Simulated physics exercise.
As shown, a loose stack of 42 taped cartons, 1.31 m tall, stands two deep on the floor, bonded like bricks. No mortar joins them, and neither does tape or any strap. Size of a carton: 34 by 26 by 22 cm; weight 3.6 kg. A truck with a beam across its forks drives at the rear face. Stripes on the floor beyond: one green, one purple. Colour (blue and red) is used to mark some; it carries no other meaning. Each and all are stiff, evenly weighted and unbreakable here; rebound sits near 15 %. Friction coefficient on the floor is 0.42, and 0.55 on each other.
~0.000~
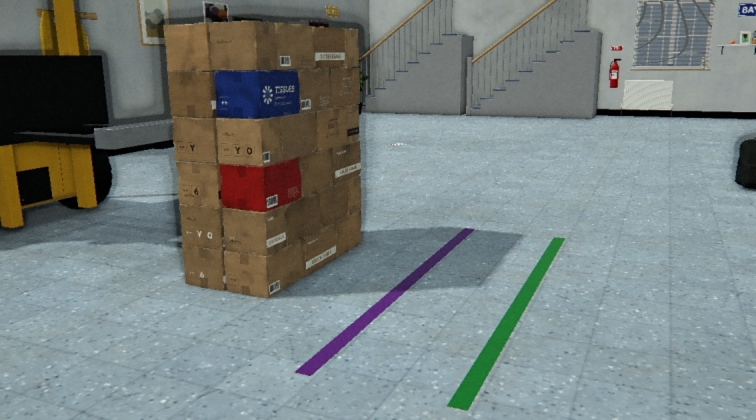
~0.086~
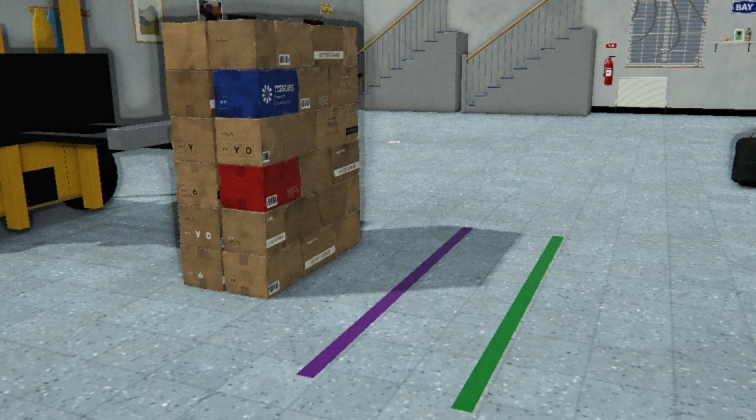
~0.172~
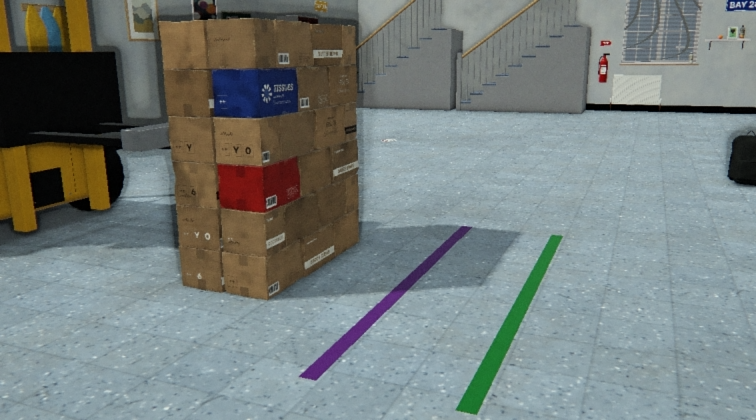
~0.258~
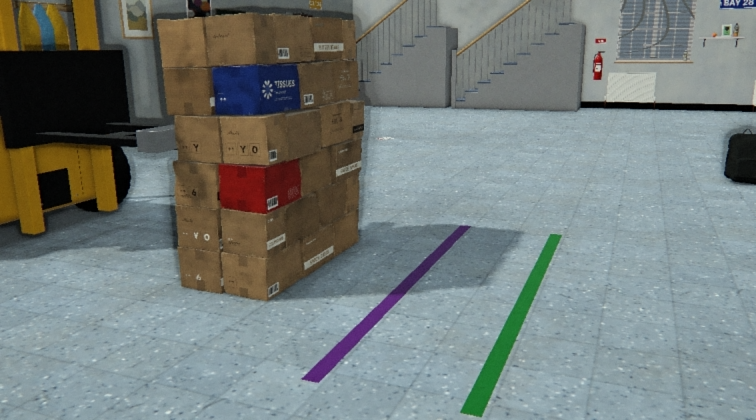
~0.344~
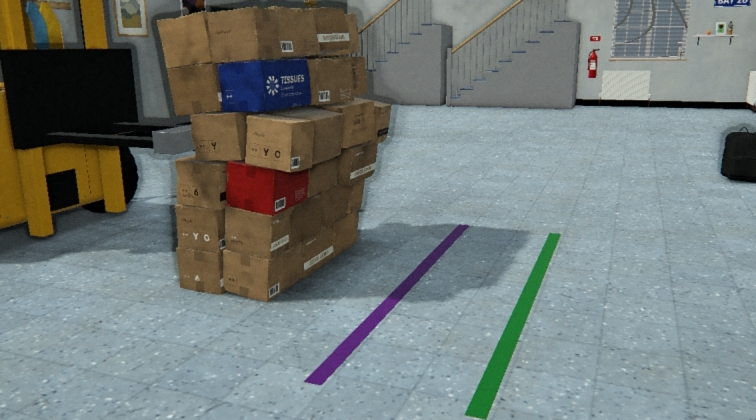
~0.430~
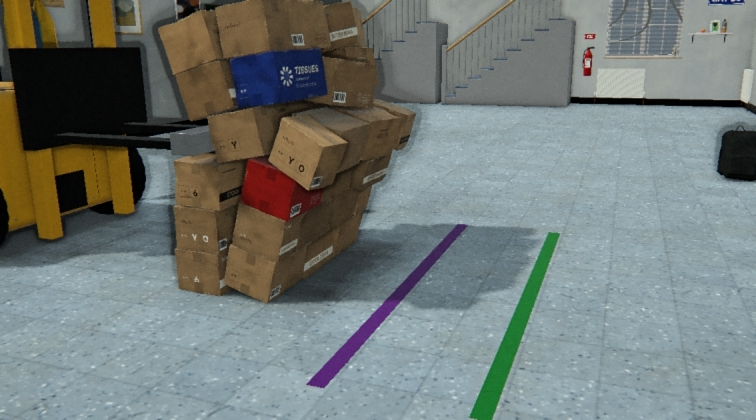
In a warehouse with stairs at the back, a yellow forklift rolled up behind a tall stack of cardboard boxes and pushed into it, shoving the upper boxes out of line and leaning them rightward.
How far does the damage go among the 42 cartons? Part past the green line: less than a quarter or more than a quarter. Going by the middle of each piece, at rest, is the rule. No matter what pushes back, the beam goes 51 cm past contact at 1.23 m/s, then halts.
The portion past the line is smaller than one quarter.
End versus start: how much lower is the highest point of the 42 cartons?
By about 25 cm, start to end.
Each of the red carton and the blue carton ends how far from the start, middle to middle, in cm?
The red one ends around 120 cm from its start and the blue one around 100 cm.
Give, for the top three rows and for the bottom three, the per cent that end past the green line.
Top: 20%, bottom: 0%.
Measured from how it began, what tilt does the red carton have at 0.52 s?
Roughly 25°.
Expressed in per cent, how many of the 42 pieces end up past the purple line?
Fraction past the line: About 40 in a hundred.
After 0.52 s, none of the 42 cartons past the green line, 41 disturbed; red carton 26° from how it stood; blue carton 12° from how it stood.
After 0.70 s, none of the 42 cartons past the green line, 42 disturbed; red carton 53° from how it stood, 11 cm lower; blue carton 23° from how it stood.
After 0.96 s, 3 of the 42 cartons past the green line; red carton 52° from how it stood, 38 cm lower; blue carton 40° from how it stood, 43 cm lower.
After 1.38 s, 5 of the 42 cartons past the green line; blue carton 61° from how it stood, 60 cm lower; red carton 26° from how it stood, 39 cm lower.
In the end (2.5 s), 5 of the 42 cartons past the green line; blue carton 32° from how it stood, 62 cm lower; red carton 44 cm lower. That is 12 per cent. From the last view, middles, blue carton near (393, 240), red carton near (481, 317).
